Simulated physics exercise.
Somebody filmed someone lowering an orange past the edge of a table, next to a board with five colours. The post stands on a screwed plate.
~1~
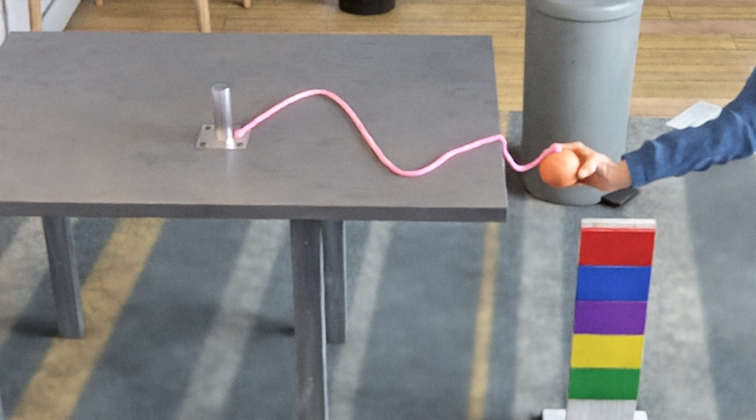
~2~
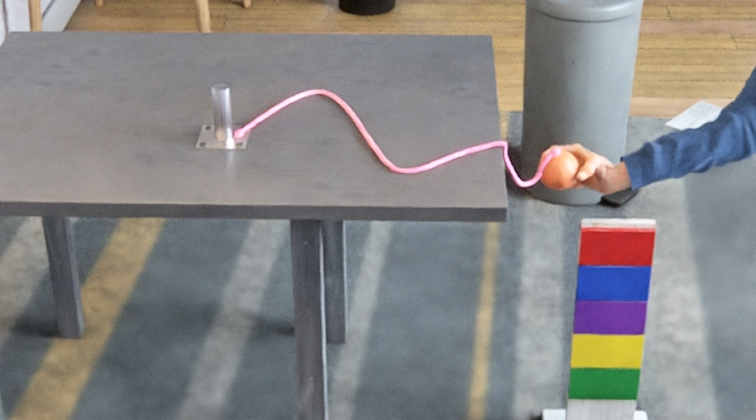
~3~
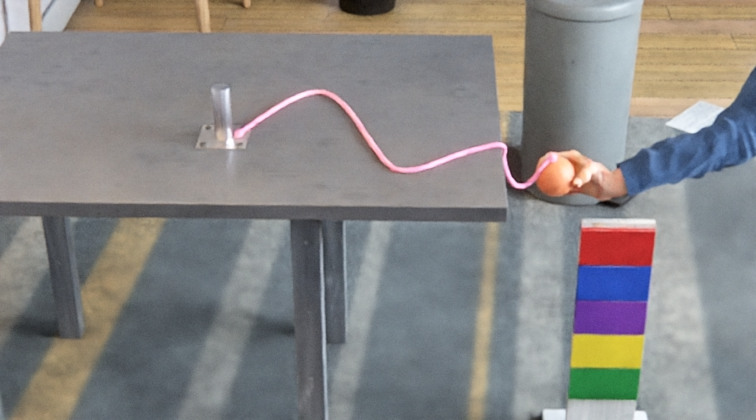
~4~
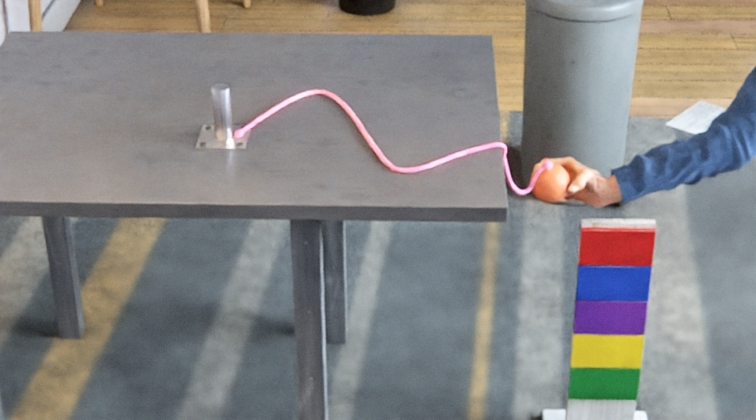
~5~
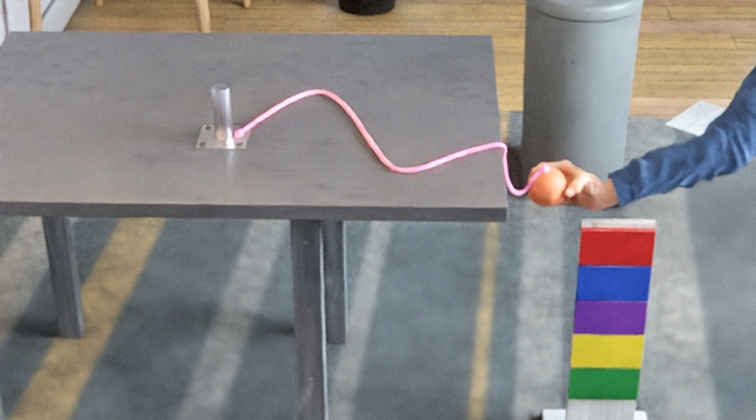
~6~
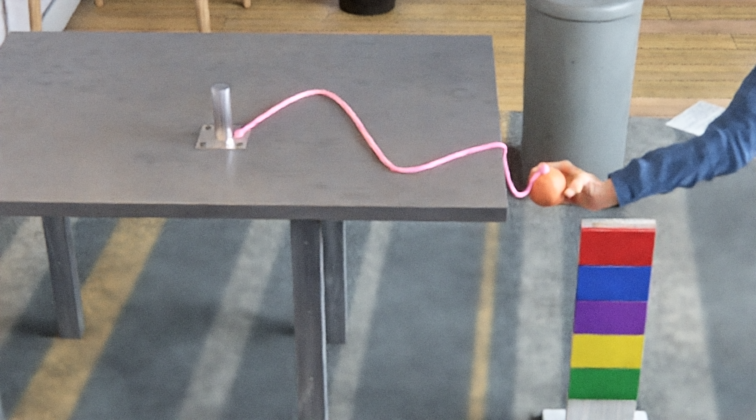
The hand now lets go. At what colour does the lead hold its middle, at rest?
Its centre hangs level with the green band.
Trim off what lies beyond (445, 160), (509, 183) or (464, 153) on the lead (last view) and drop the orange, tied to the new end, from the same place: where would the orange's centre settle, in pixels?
Near (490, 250), (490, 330) and (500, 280).
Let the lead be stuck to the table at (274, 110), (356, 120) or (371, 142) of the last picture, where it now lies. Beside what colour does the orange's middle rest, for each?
It would be yellow; purple; blue.
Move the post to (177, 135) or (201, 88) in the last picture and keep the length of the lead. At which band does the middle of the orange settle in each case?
One after the other, yellow; yellow.
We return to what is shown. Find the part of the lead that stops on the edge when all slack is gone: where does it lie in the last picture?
The one at (372, 144).
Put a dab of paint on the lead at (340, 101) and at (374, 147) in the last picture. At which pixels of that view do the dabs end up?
The first at (400, 128), the second at (501, 133).
Early on, orange near (506, 348); level with yellow.
Midway, orange near (473, 361); level with green.
Finally, orange near (486, 374); level with green. Its middle rests at the green band.
